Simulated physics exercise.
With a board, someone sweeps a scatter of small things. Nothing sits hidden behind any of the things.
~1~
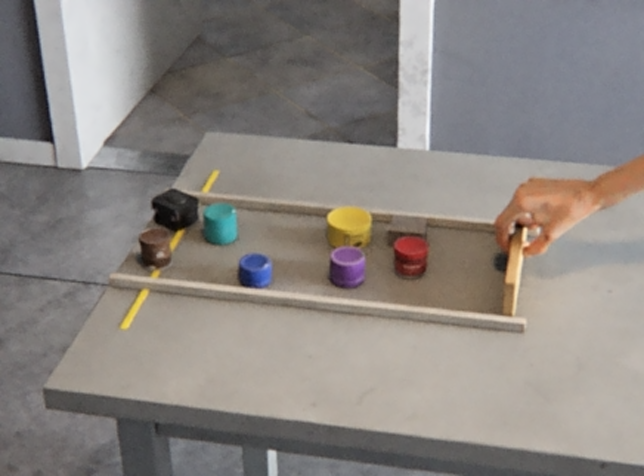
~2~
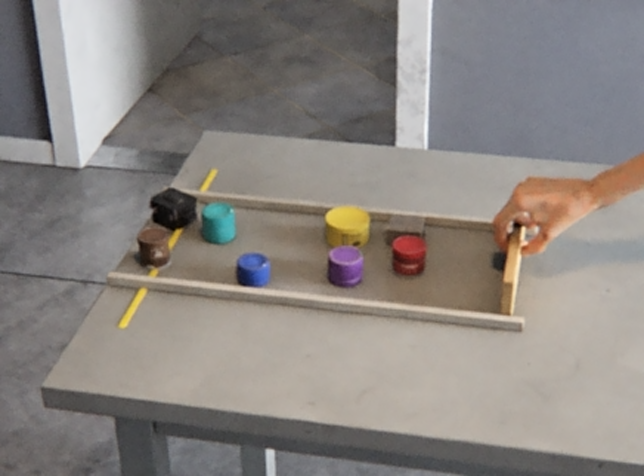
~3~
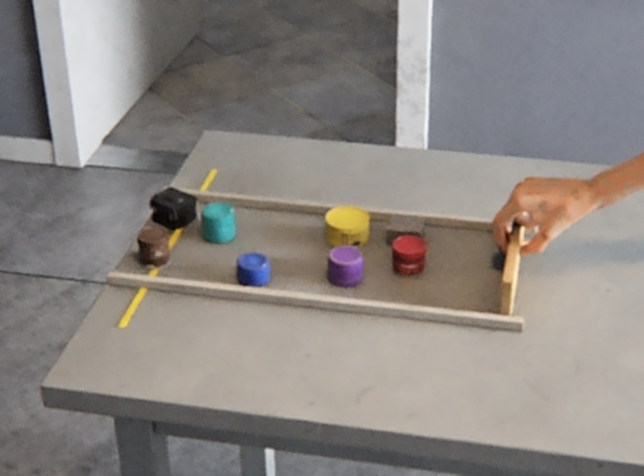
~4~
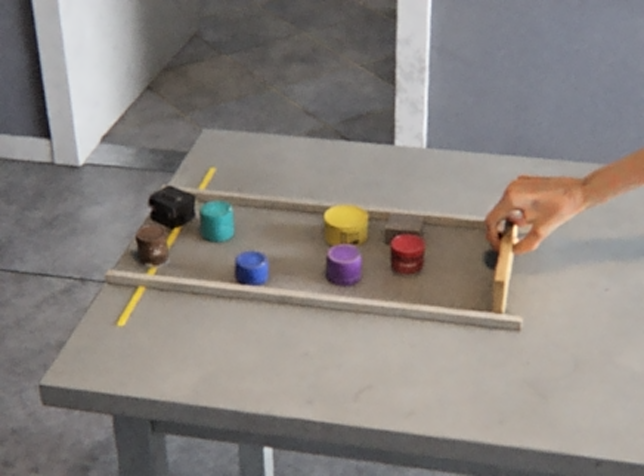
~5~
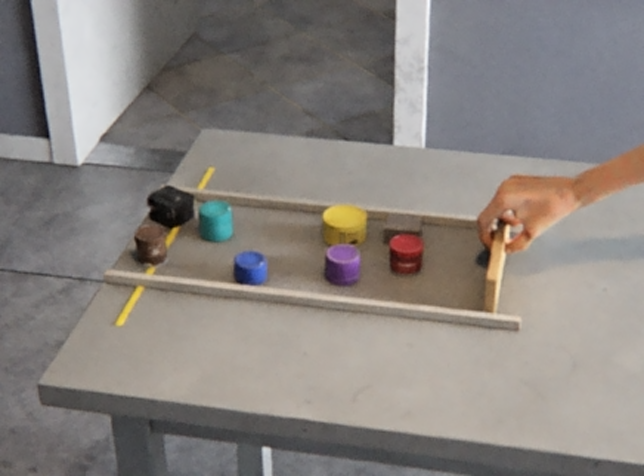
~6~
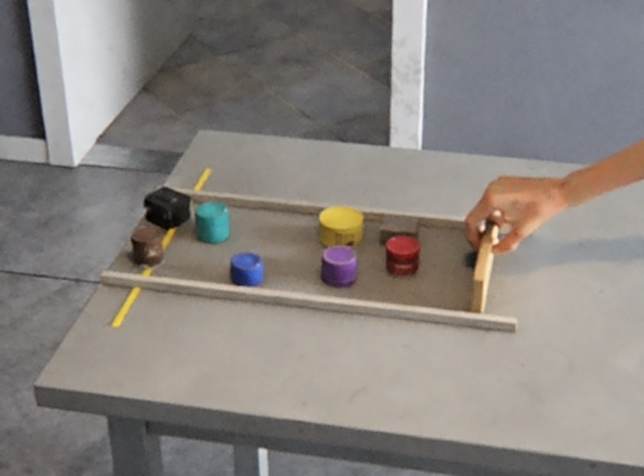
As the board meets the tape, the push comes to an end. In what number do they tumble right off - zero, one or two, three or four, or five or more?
Three or four tumble off.
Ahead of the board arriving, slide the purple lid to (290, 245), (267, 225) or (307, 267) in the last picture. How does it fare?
Result for the purple lid, in order - not saved; saved; saved.
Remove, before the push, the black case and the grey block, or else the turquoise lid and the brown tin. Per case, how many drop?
You'd get 2 in the first case and 2 in the second one.
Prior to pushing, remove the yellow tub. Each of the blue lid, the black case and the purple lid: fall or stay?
Blue lid safe, black case gone, purple lid safe.
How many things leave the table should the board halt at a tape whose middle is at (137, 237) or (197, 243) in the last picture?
In order, 8 then 1.
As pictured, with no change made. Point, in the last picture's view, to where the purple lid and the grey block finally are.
Near (140, 244) and (165, 207).
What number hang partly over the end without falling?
The total comes out at 0.
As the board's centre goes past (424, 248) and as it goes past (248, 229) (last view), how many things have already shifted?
So far 0, and 7 at the second.
Soon after, none off yet; black case at rest near (168, 208); brown tin at rest near (148, 248); turquoise lid at rest near (212, 222).
Then, none off yet; black case moved about its own width near (139, 205); brown tin at rest near (148, 248); turquoise lid moved about its own width near (174, 226).
By the end, the number that fall off is three or four; fallen, yellow tub, turquoise lid, brown tin and black case.
